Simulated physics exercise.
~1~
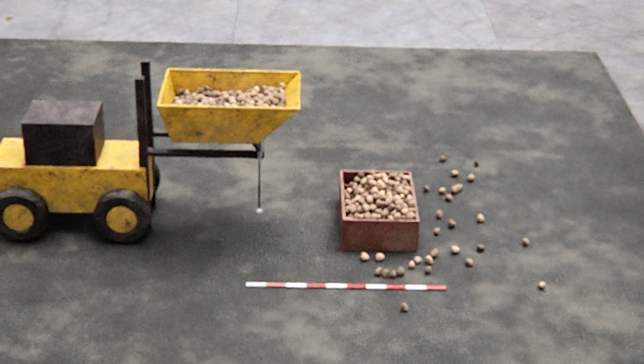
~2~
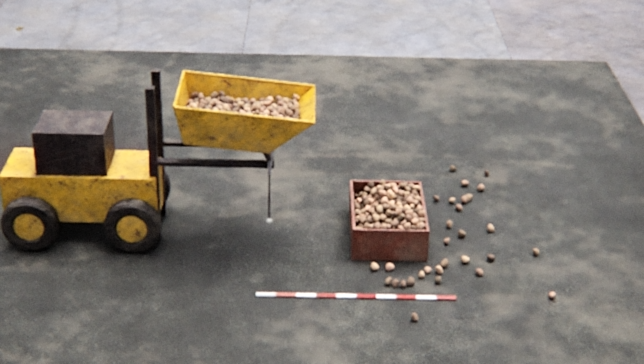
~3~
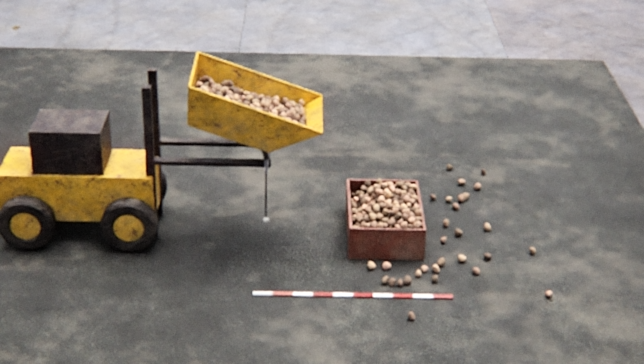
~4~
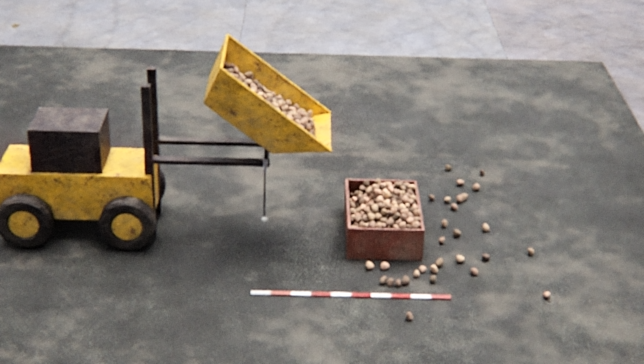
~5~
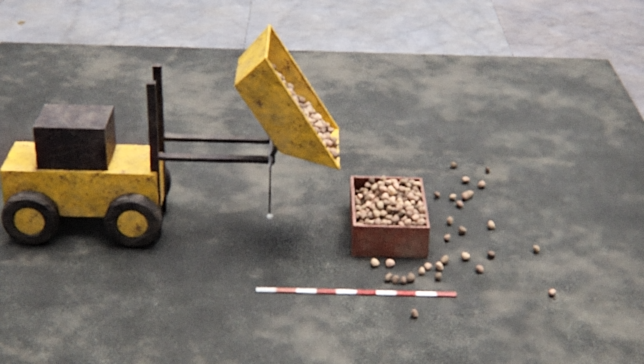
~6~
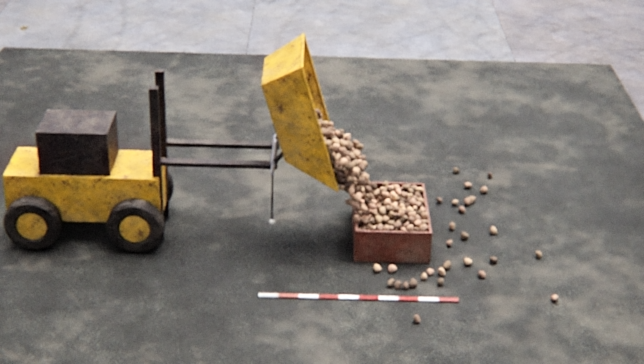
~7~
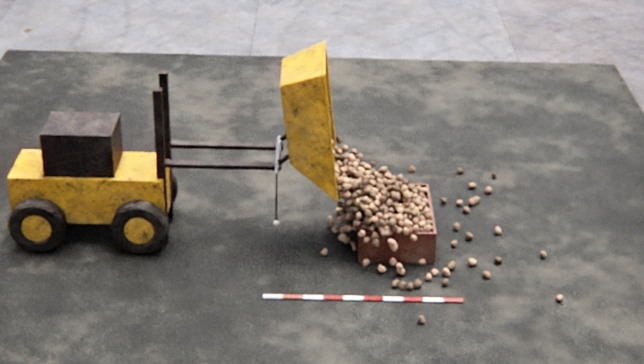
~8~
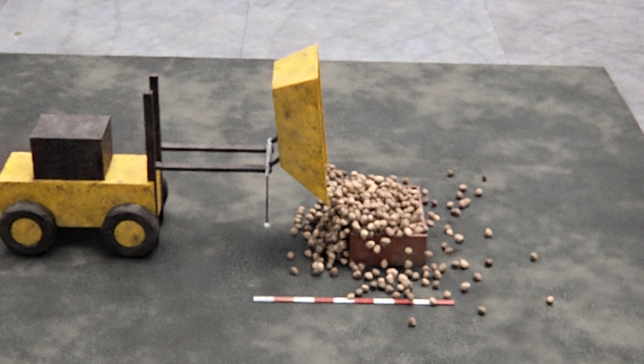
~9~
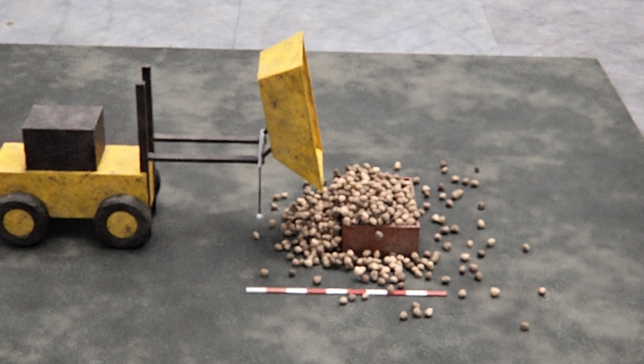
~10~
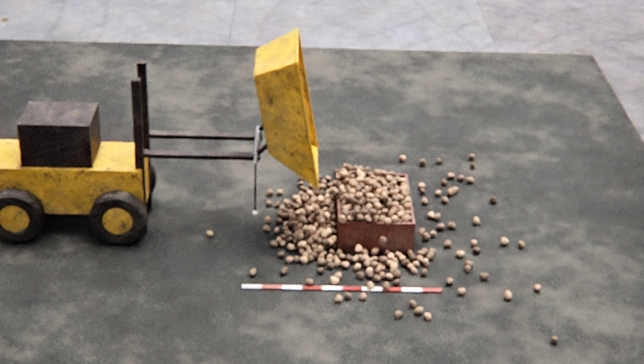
A yellow forklift tips its skip of stones over a full red bin, spilling many around it.
